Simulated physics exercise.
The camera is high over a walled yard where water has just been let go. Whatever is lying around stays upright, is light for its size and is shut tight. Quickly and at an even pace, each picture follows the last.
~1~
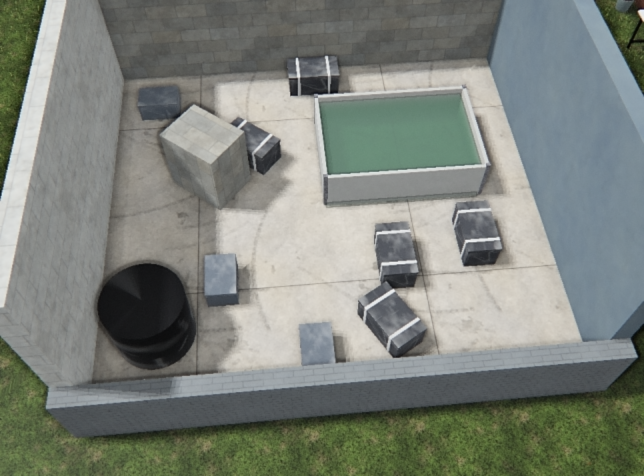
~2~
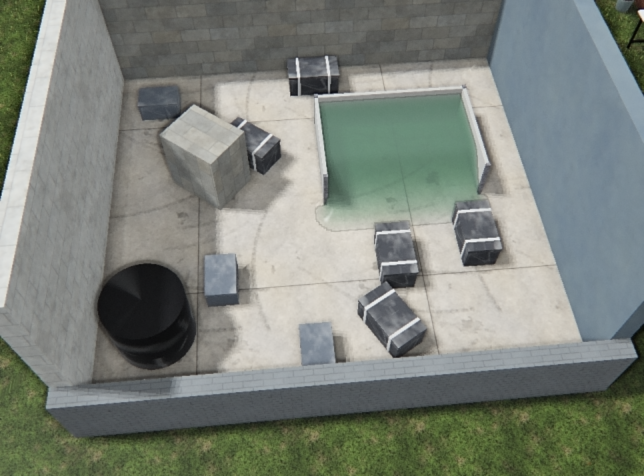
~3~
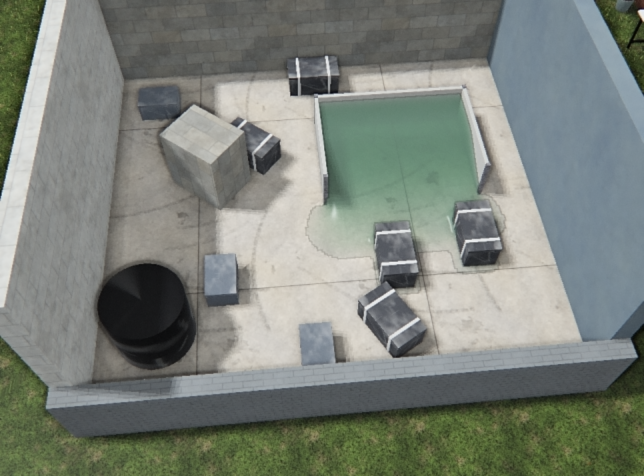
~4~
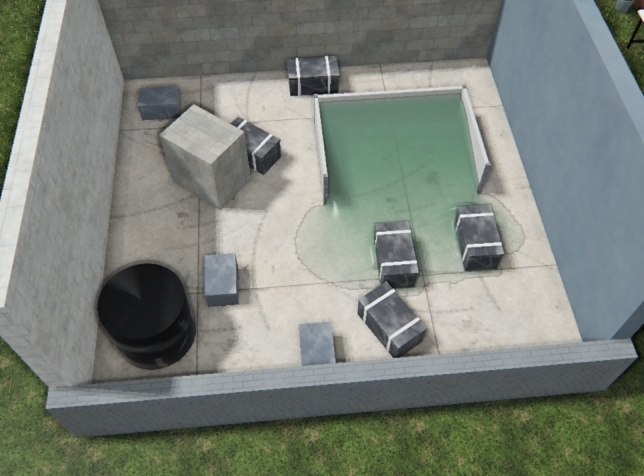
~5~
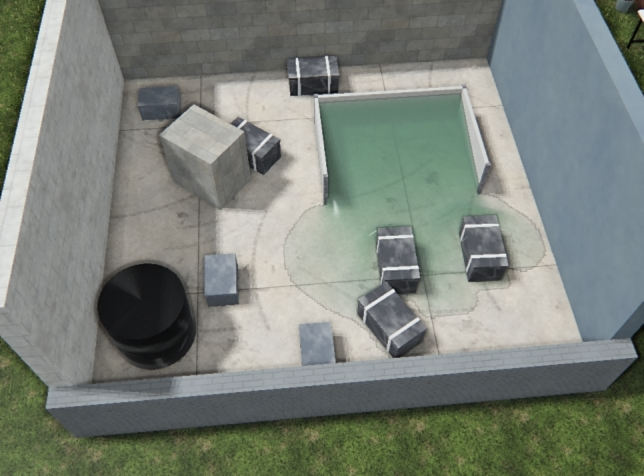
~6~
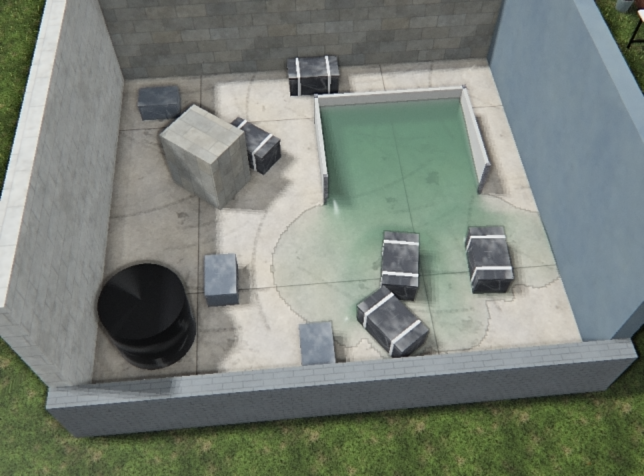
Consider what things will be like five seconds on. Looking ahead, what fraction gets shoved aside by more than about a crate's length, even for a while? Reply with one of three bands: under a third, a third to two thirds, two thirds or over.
A third to two thirds.
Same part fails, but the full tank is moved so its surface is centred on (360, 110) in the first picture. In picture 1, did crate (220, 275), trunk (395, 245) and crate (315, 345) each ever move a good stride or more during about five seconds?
Item one travelled far enough, item two travelled far enough, item three travelled far enough.
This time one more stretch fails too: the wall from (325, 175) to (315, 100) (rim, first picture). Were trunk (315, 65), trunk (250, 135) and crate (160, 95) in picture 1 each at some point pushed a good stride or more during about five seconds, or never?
Lab note - in sequence: Never that far; made it that far; made it that far.
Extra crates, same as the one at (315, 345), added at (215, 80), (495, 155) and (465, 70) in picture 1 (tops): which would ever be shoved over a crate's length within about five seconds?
In order: Hardly budges, shoved clear, then hardly budges.
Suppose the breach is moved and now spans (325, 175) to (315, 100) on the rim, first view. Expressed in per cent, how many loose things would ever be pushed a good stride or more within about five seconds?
I'd say around 50 per cent.
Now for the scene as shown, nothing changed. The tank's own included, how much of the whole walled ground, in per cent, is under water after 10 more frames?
My figure is about 45 percent.
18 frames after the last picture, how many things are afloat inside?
By my tally, 4.
A moment on, 1 of 8 are well off their spots; 1 afloat.
Next, 4 of 8 are well off their spots; 4 afloat.
Later, 3 of 8 are well off their spots; 4 afloat.
In the end, 5 of 8 are well off their spots, and 5 have been at some point; 4 afloat.
